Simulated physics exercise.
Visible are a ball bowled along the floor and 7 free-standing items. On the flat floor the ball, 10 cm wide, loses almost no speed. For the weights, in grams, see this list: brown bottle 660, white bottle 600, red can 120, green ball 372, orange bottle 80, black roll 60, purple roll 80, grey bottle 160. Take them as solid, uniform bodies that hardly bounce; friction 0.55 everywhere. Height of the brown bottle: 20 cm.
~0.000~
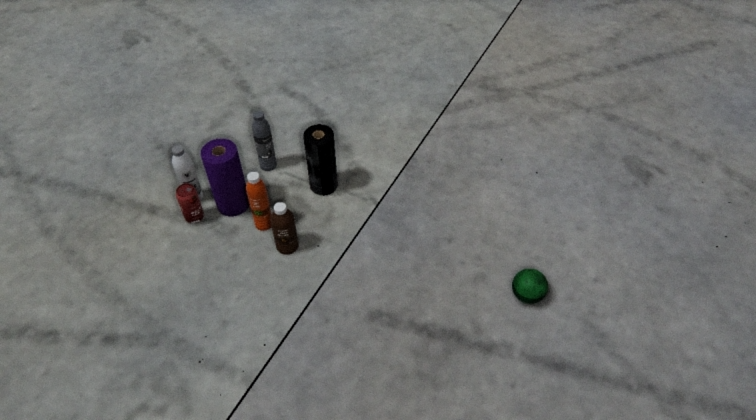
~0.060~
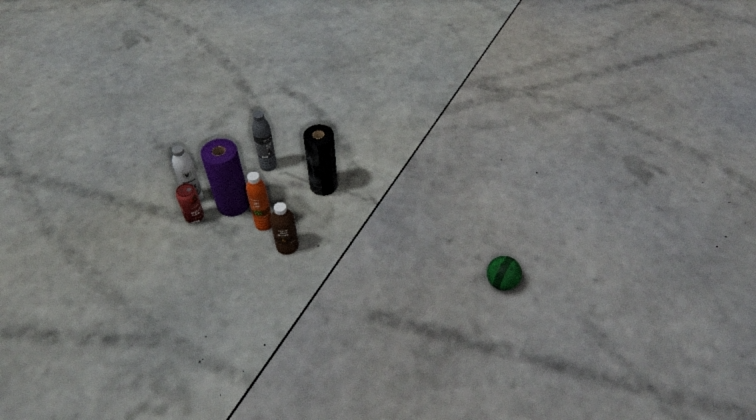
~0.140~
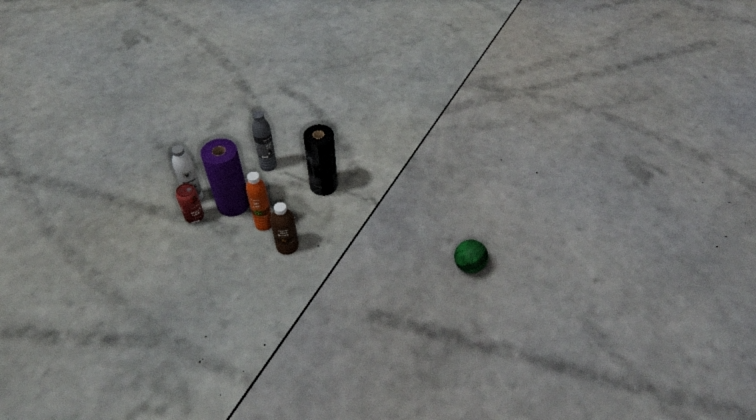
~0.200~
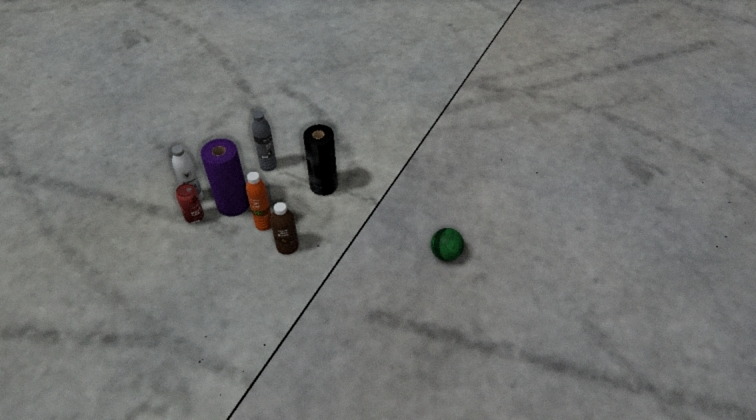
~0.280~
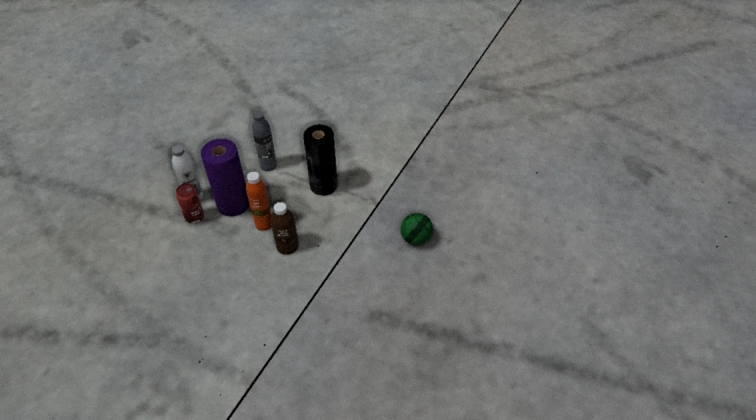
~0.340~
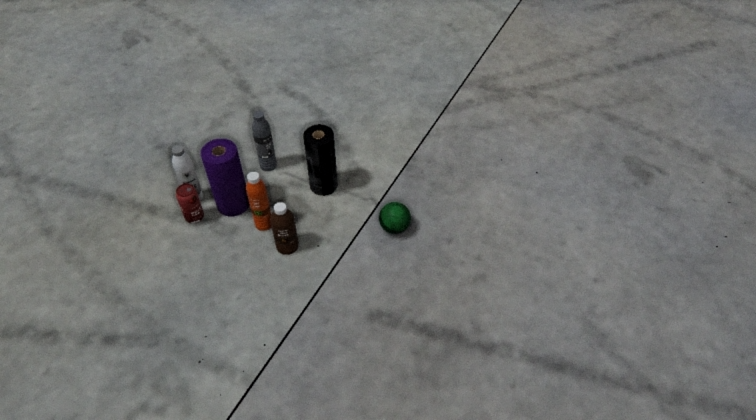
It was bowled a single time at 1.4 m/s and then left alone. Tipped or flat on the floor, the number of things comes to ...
... exactly two.
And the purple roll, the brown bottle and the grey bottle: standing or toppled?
Final state - purple roll: Remains on its base; brown bottle: Remains on its base; grey bottle: Goes over.
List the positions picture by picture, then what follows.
In the first picture, 0 cm rolled; green ball (530, 286); brown bottle (284, 227); white bottle (186, 174).
In the second picture, 8 cm rolled; green ball (504, 273); black roll (321, 161).
In the third picture, 20 cm rolled; green ball (471, 256); grey bottle (264, 141).
In the fourth picture, 28 cm rolled; green ball (447, 245); orange bottle (259, 201).
In the fifth picture, 39 cm rolled; green ball (417, 229); purple roll (227, 179).
In the sixth picture, 47 cm rolled; green ball (395, 218); brown bottle (284, 227); white bottle (186, 174).
Around 0.84 s, 98 cm rolled; green ball near (265, 166); black roll at 68° to upright; grey bottle at 9° to upright.
Around 1.54 s, 129 cm rolled; green ball near (170, 160); black roll on its side; grey bottle on its side.
Finally (3.1 s), on their side or leaning hard on the floor, black roll and grey bottle; the other 5 still in place (within 8 cm). Final places as that camera would see them, brown bottle near (284, 227), white bottle near (186, 174).
